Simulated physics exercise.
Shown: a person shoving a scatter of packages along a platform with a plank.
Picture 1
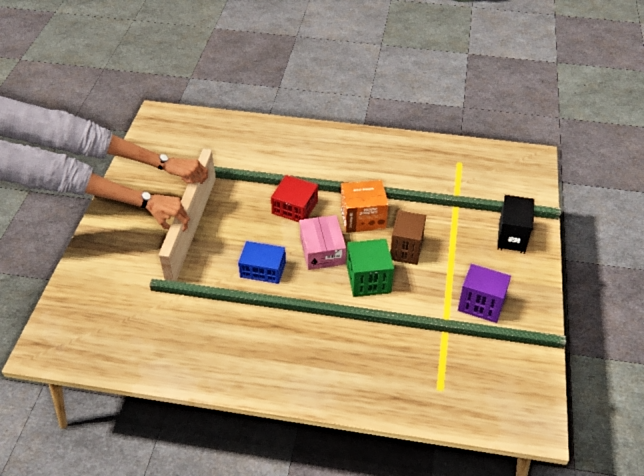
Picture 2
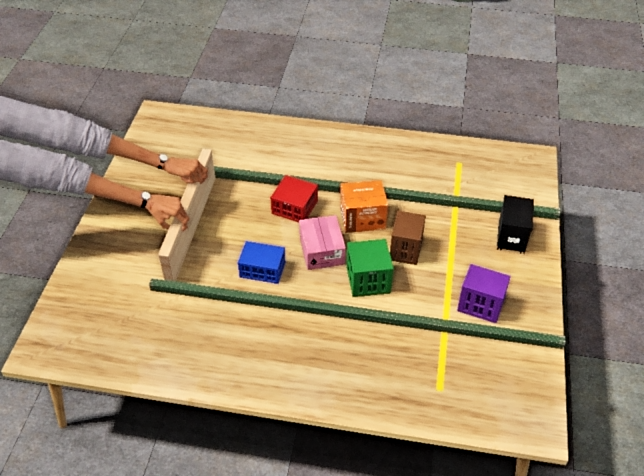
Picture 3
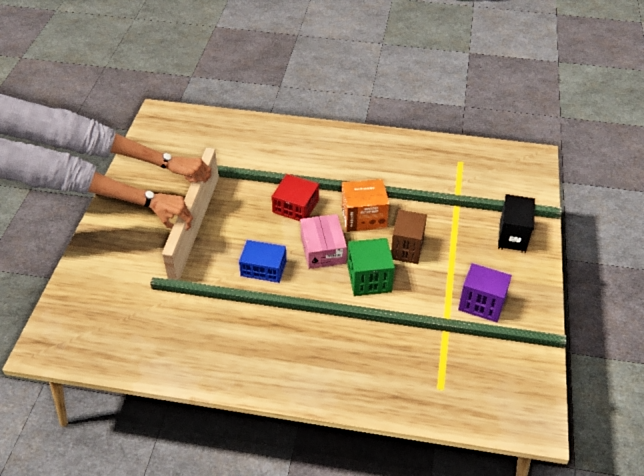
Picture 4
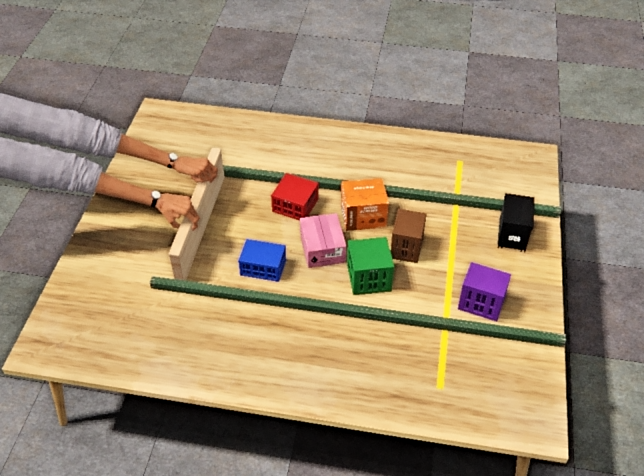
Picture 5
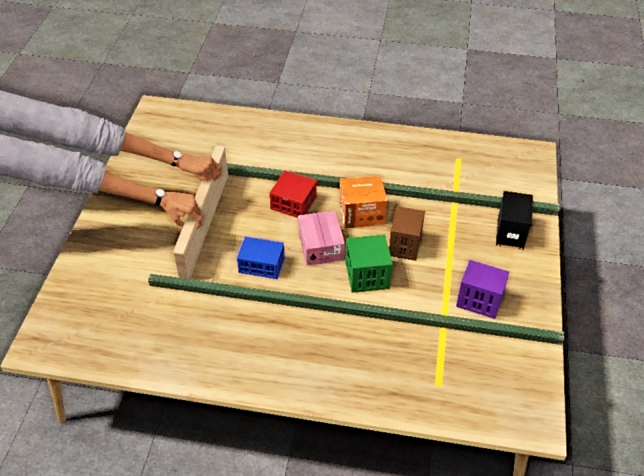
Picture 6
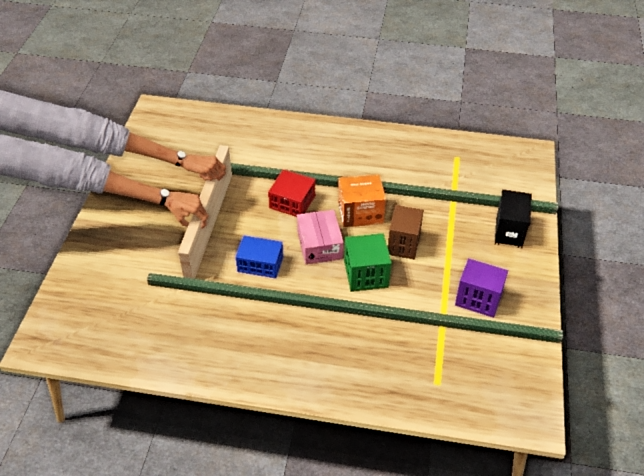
We see two hands slide a wooden plank slightly to the right between green rails on a wooden table, while the scattered colourful boxes ahead of it, two of them beyond a yellow line, stay in place untouched.
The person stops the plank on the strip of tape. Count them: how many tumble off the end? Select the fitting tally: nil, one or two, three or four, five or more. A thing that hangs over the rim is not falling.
It is going to spill none of them.
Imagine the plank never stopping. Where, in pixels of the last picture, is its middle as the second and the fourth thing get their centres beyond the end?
About (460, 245) and about (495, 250).
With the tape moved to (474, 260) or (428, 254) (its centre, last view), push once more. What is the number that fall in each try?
Down on the ground: 2 and 0.
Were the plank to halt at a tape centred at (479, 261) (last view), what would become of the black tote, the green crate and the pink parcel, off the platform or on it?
The black tote is gone; the green crate keeps its place; and the pink parcel keeps its place.
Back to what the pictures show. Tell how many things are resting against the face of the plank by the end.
The figure is 3.
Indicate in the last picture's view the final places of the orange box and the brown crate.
Orange box: (511, 221); brown crate: (516, 255).
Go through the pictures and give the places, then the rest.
The first frame shows black tote (515, 224); purple crate (484, 293); brown crate (408, 238); plank (190, 214); tape (451, 262).
The second frame shows purple crate (483, 294); blue crate (262, 262).
The third frame shows brown crate (409, 237); red crate (296, 198).
The fourth frame shows black tote (516, 223); orange box (364, 205).
The fifth frame shows purple crate (482, 289); green crate (368, 264).
The sixth frame shows black tote (513, 219); purple crate (481, 288); brown crate (405, 232); plank (207, 211); tape (449, 257).
Early on, none off yet; black tote at rest near (513, 219); purple crate at rest near (481, 288); brown crate at rest near (405, 232).
A while later, none off yet; black tote at rest near (513, 219); purple crate at rest near (481, 288); brown crate travelled a little near (423, 239).
Further along, none off yet; black tote at rest near (513, 219); purple crate travelled a little near (502, 290); brown crate travelled well along near (469, 249).
Finally, the number that fall off is zero.
